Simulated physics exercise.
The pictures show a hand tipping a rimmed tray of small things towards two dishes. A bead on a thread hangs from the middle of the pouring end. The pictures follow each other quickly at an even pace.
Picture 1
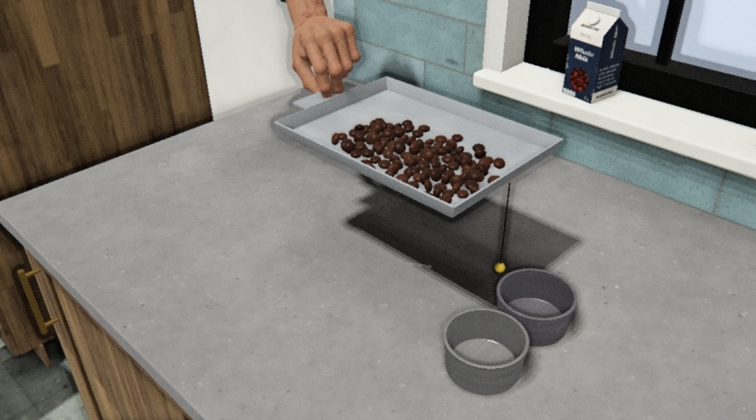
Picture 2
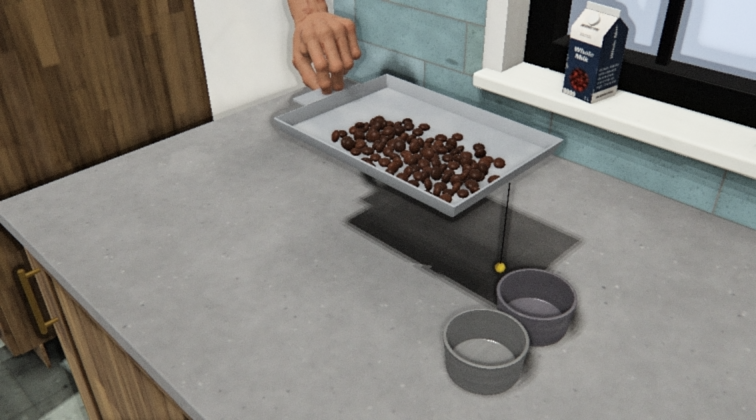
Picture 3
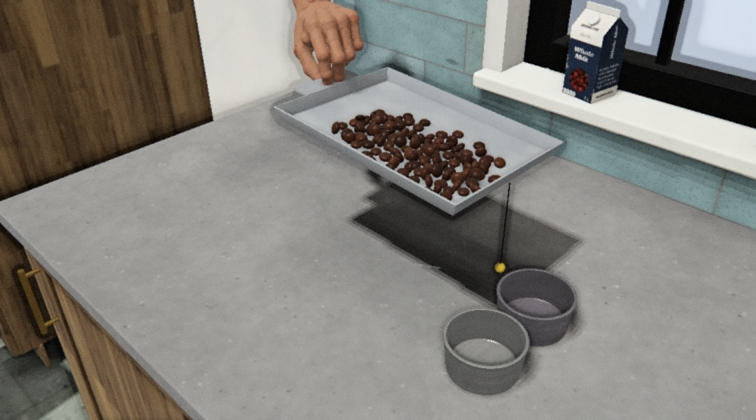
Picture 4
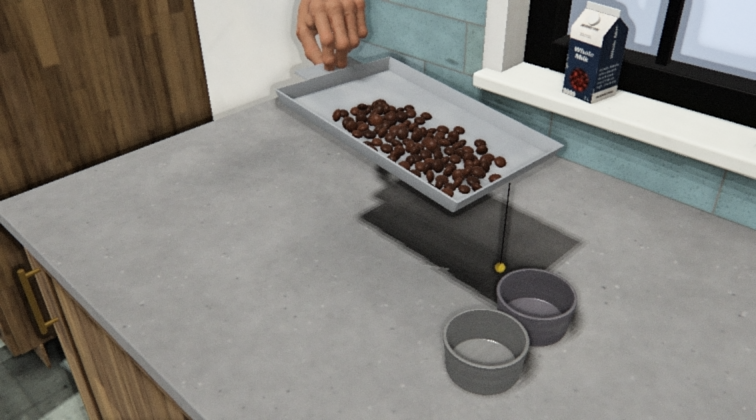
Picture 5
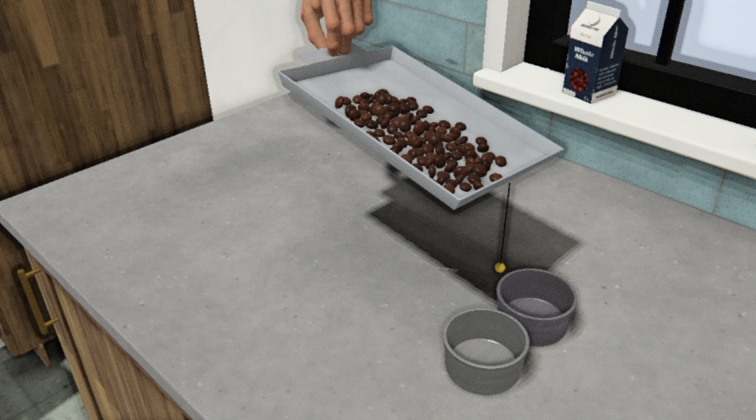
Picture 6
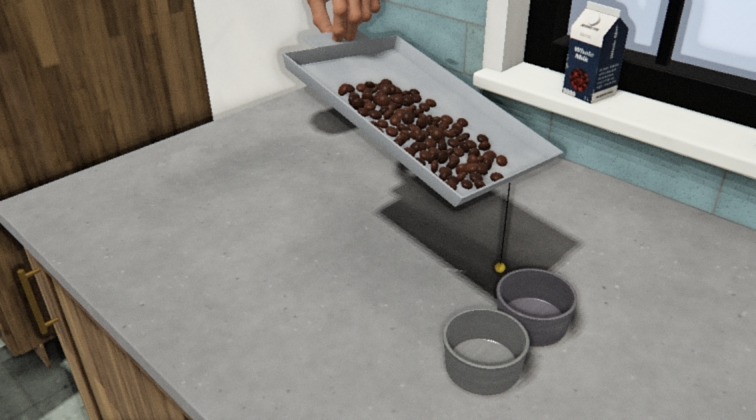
The footage shows a hand at the far end of a grey rimmed tray of small brown pieces, above a counter with two empty round dishes. The hand raises that end, gradually steepening the tray's slant toward the dishes.
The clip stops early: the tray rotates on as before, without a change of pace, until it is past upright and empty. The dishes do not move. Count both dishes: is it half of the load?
Caught overall: Under half.
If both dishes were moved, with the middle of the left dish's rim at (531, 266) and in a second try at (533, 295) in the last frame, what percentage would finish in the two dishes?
Near 70 % and 60 %.
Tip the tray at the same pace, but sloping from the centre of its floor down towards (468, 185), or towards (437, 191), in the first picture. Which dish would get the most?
In turn: The left-hand dish; left.
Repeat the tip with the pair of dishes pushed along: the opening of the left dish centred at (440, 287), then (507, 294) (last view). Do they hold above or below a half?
In turn: The smaller part; over half.
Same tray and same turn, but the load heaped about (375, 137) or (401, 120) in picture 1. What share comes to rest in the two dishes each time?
Near 10 % and 10 %.
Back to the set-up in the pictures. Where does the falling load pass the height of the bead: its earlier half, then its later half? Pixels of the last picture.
Early half (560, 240), late half (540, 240).
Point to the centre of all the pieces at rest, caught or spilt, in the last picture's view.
Roughly at (560, 283).
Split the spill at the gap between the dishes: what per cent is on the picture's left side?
Close to 20 per cent.
Just after the last frame, tray tipped steeply; almost all on the tray; about a tenth in the air.
A moment on, tray tipped past a quarter turn; just a few on the tray; about a tenth in the right dish; the larger part outside both; about a tenth in the air.
Further on, tray tipped past a quarter turn; about a tenth in the right dish; the larger part outside both.
When it is over, tray tipped past a quarter turn; not one in the left dish; about a tenth in the right dish; the larger part outside both.
